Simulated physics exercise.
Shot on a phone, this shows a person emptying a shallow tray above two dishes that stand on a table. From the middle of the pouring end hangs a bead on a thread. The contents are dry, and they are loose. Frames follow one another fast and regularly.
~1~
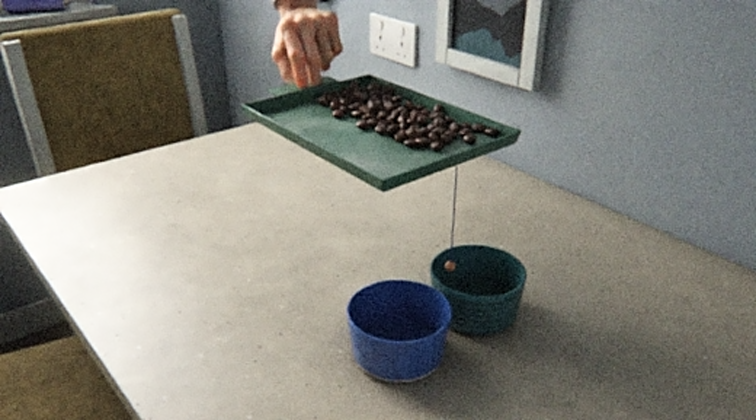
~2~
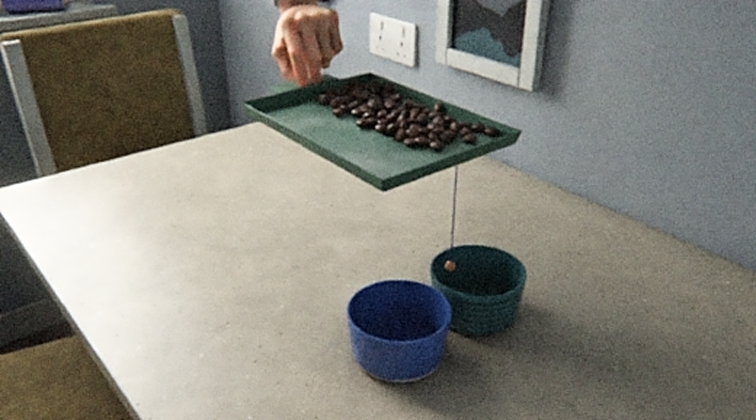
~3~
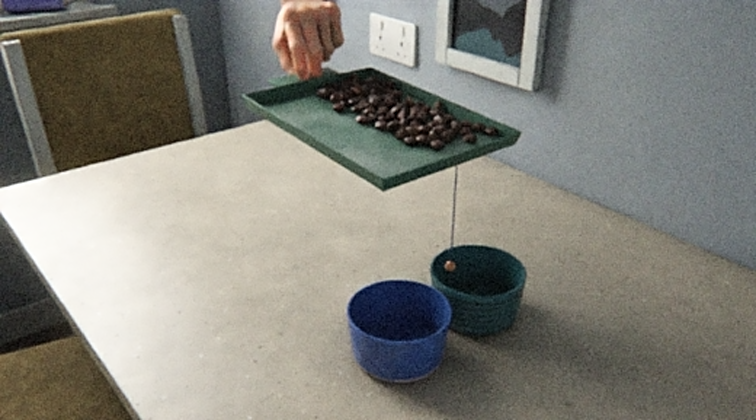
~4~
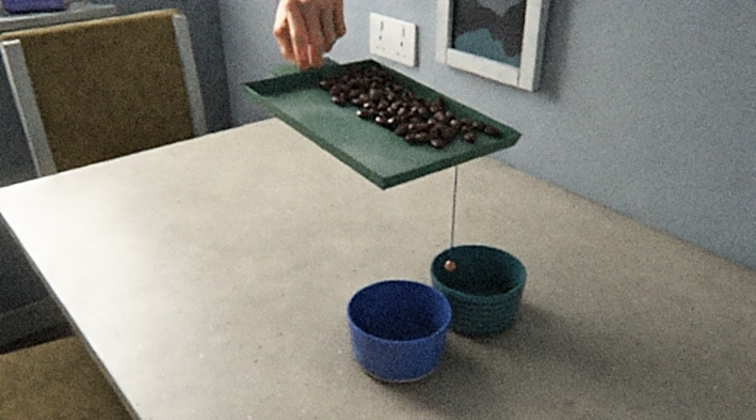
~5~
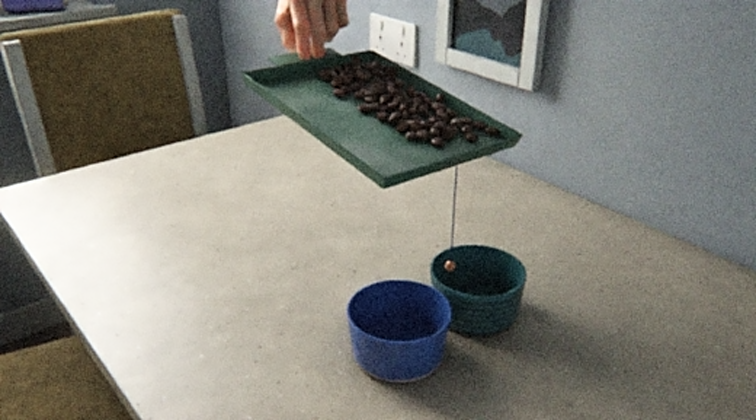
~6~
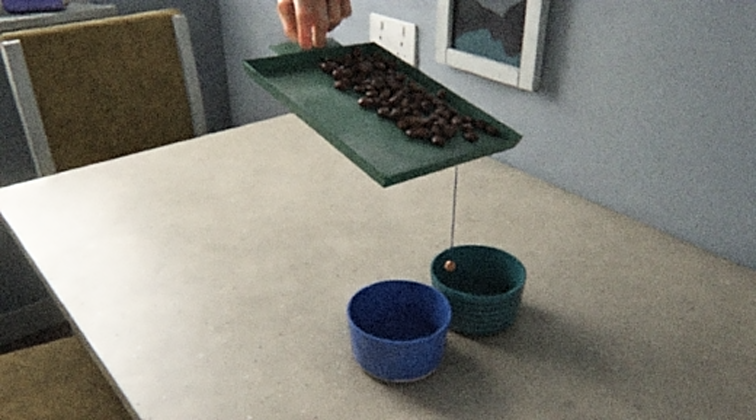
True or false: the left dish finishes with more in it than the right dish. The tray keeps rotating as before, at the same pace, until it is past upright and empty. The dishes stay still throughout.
False; the right dish has more.
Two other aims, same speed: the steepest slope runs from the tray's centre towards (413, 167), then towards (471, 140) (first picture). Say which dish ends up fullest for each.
One: The dish on the left. Two: Right.
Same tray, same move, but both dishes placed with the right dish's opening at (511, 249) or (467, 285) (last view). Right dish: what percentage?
Trial 1 near 50 percent, trial 2 near 30 percent.
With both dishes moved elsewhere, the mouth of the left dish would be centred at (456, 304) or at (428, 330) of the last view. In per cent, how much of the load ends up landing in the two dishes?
Roughly 90 %, then roughly 70 %.
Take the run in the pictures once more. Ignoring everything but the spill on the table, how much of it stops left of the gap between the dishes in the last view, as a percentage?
Looks to be around 0 per cent of the spill.
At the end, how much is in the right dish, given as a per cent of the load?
I'd put that share near 40 per cent.
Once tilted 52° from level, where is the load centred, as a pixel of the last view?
I'd put the middle close to (462, 106).
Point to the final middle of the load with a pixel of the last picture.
Around (512, 316).
Just after the last frame, tray tipped steeply; every one on the tray.
A moment on, tray tipped right over; roughly a quarter on the tray; roughly a quarter in the right dish; roughly a third outside both; roughly a quarter in the air.
Further on, tray tipped past a quarter turn; just a few in the left dish; roughly a third in the right dish; roughly two thirds outside both.
When it is over, tray tipped past a quarter turn; just a few in the left dish; roughly a third in the right dish; roughly two thirds outside both.
